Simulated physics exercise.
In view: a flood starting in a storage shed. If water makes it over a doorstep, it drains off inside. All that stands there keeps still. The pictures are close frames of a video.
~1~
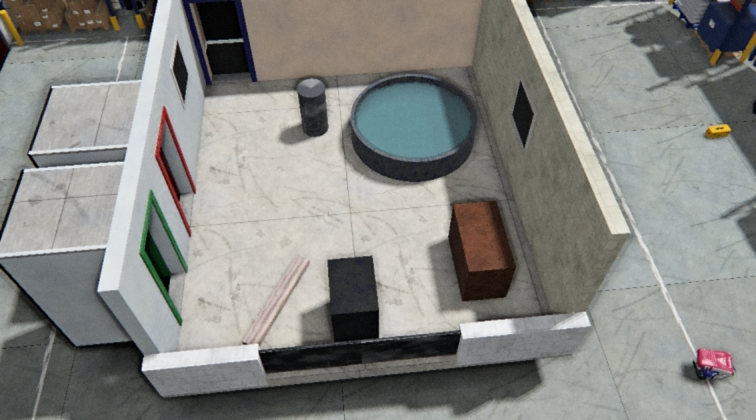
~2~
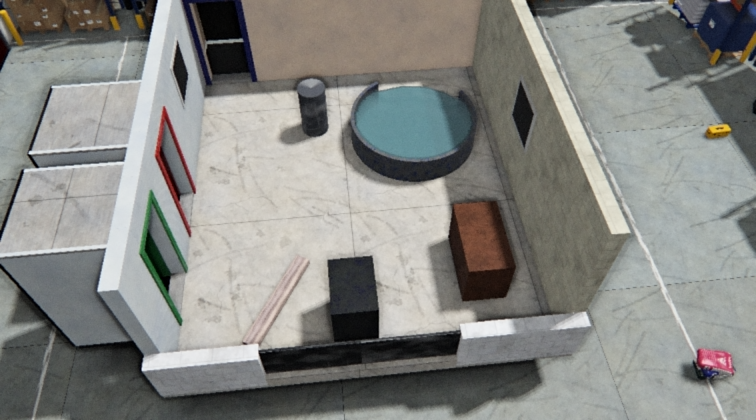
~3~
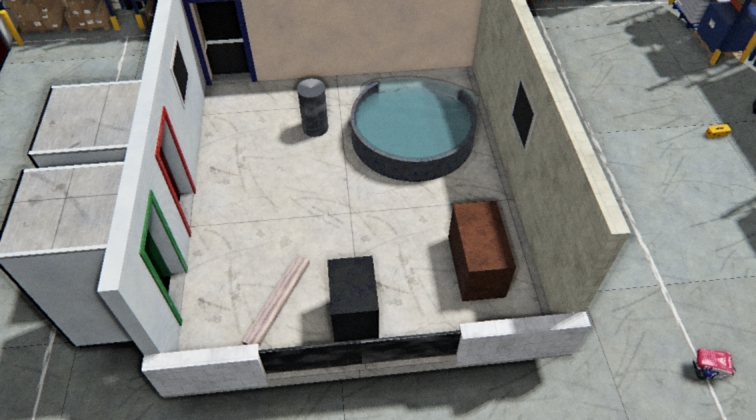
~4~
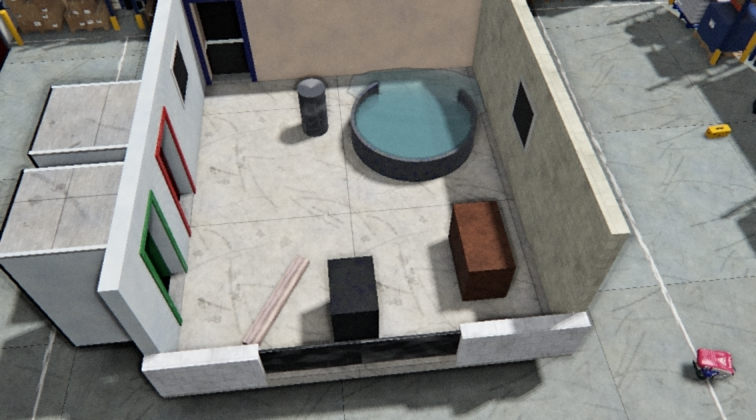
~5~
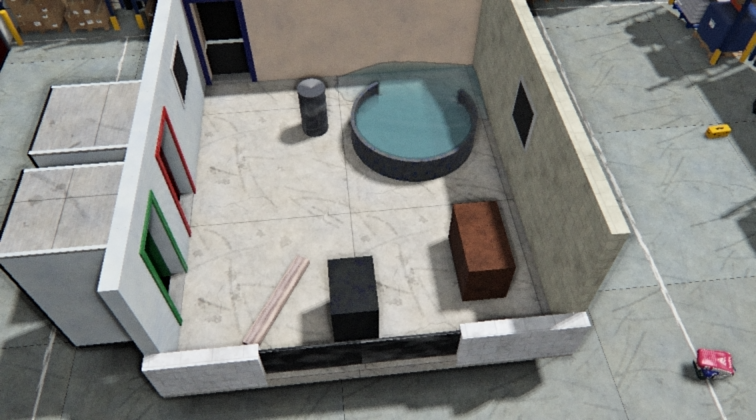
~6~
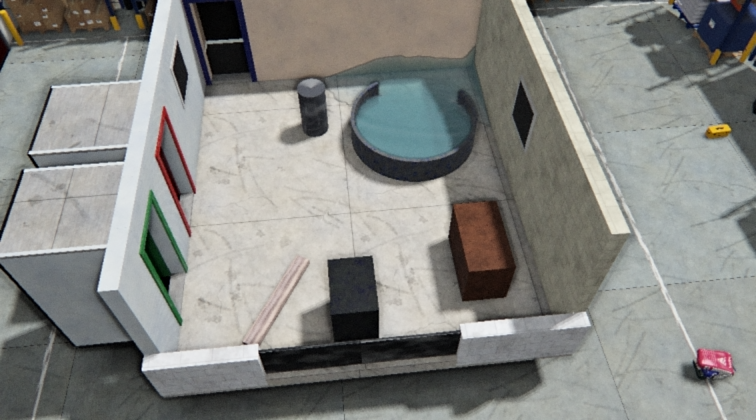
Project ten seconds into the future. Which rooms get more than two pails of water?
In the end blue door: Exceeds it; red door: Does not exceed it; green door: Does not exceed it.
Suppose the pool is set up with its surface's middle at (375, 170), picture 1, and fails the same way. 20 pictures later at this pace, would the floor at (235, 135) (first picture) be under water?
Result at that place: Inundated.
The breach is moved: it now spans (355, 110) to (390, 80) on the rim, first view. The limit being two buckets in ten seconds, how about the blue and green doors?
As it plays out, the blue door rises above and the green door rises above.
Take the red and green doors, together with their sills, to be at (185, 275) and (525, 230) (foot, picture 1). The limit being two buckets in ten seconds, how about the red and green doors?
I'd say the red door remains short of it and the green door remains short of it.
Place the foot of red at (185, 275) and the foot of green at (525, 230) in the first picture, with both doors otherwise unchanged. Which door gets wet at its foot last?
That would be the door marked red.
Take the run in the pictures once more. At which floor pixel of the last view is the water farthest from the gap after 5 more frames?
About at (263, 86).
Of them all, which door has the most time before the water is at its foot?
It's the green-painted one.
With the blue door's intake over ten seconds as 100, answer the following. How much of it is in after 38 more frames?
About 55 per cent.
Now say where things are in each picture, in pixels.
In the first picture, still water in the round tank at (414, 118).
In the second picture, water pours out on the round tank's far side and has run to a hidden place.
In the third picture, water pours out on the round tank's far side and has run to (365, 87).
In the fourth picture, water pours out on the round tank's far side and has run to (358, 76).
In the fifth picture, the front is at (342, 77), out from the gap on the round tank's far side.
In the sixth picture, water pours out on the round tank's far side and has run to (329, 78).
A moment on, water covers 10 % of the floor; the blue door not reached, the red door not reached, the green door not reached.
Next, water covers 20 % of the floor; the blue door wet at the sill, nothing in, the red door not reached, the green door not reached.
Then, water covers 40 % of the floor; the blue door wet at the sill, nothing in, the red door not reached, the green door not reached.
Later, water covers 80 % of the floor; the blue door over two buckets in, the red door wet at the sill, nothing in, the green door wet at the sill, nothing in.
In the end, water covers 95 % of the floor; the blue door over two buckets in, the red door wet at the sill, nothing in, the green door under two buckets in.
